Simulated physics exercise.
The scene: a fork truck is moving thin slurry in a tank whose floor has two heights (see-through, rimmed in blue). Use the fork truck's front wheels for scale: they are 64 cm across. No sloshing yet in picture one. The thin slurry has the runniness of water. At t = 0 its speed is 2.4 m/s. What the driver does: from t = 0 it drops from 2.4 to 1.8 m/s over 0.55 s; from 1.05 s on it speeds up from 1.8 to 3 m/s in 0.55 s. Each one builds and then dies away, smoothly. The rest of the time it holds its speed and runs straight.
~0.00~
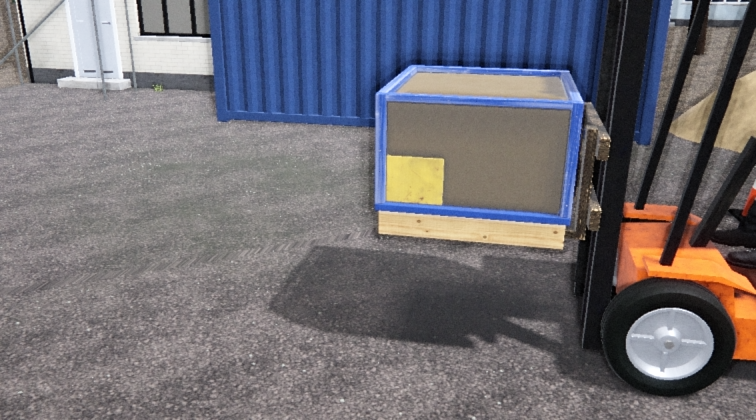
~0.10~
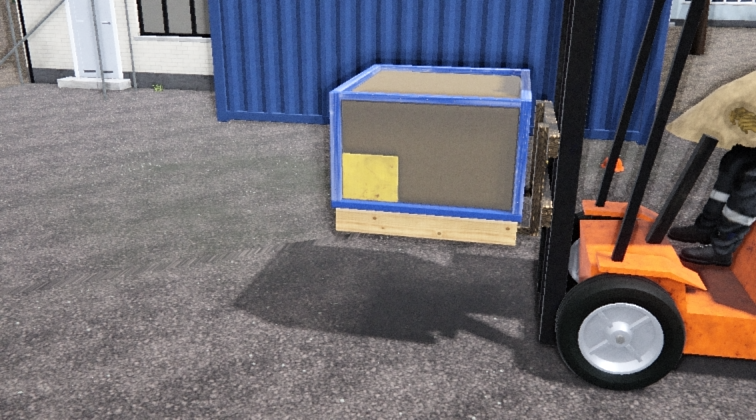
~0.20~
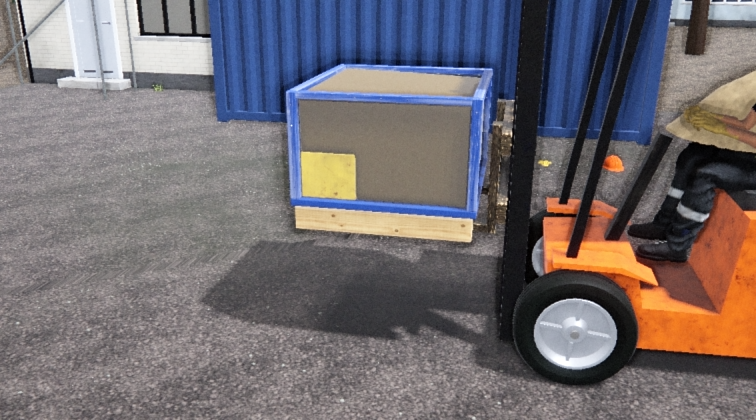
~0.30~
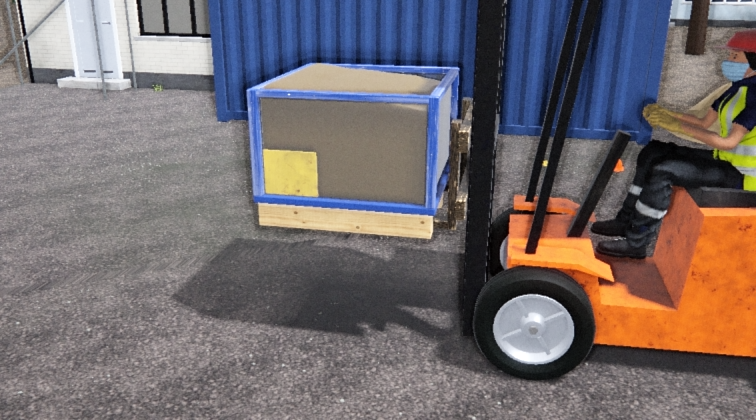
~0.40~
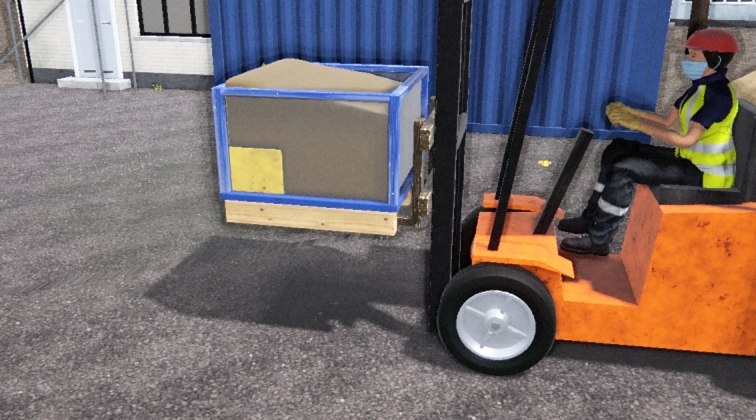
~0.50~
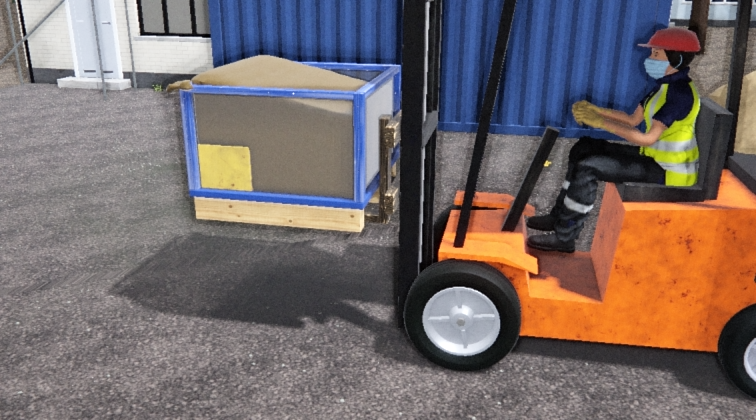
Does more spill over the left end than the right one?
No, the right one overflows more.
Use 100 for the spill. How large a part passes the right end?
60%.
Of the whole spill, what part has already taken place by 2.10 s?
80 %.
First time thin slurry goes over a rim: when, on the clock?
Around 0.7 seconds.
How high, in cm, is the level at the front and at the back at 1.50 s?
Front 38 cm, back 62 cm.
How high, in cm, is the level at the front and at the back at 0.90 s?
Front: 54 cm; back: 54 cm.
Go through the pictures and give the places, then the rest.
In the first frame, the thin slurry reaches (427, 73) at the front end; it reaches (549, 78) at the back end; no slope yet; edge of the step at (415, 158); the front is on the left, levels are read along the far wall; a wheel hub at (671, 349).
In the second frame, the thin slurry reaches (390, 72) at the front end; it reaches (509, 77) at the back end; no slope yet.
In the third frame, the thin slurry reaches (355, 71) at the front end; it reaches (471, 76) at the back end; hardly any slope.
In the fourth frame, the thin slurry reaches (323, 63) at the front end; it reaches (437, 81) at the back end; it is heaped 6° towards the left end.
In the fifth frame, the thin slurry reaches (294, 60) at the front end; it is heaped 11° towards the left end.
In the sixth frame, the thin slurry reaches (267, 56) at the front end; it is heaped 13° towards the left end; a wheel hub at (460, 326).
Then, 0.90 s in, it stands 55 cm high behind and 53 cm in front; 2 per cent has gone over the left end.
Then, 1.50 s in, it stands 62 cm high behind and 37 cm in front; 3 per cent has gone over the left end and the right end, a little elsewhere.
Then, 2.10 s in, it stands 41 cm high behind and 62 cm in front; 9 per cent has gone mostly over the right end, some over the left end.
Then, 4.59 s in, 11 per cent has gone mostly over the right end, some over the left end; the left end has passed 3 per cent and the right end 7.
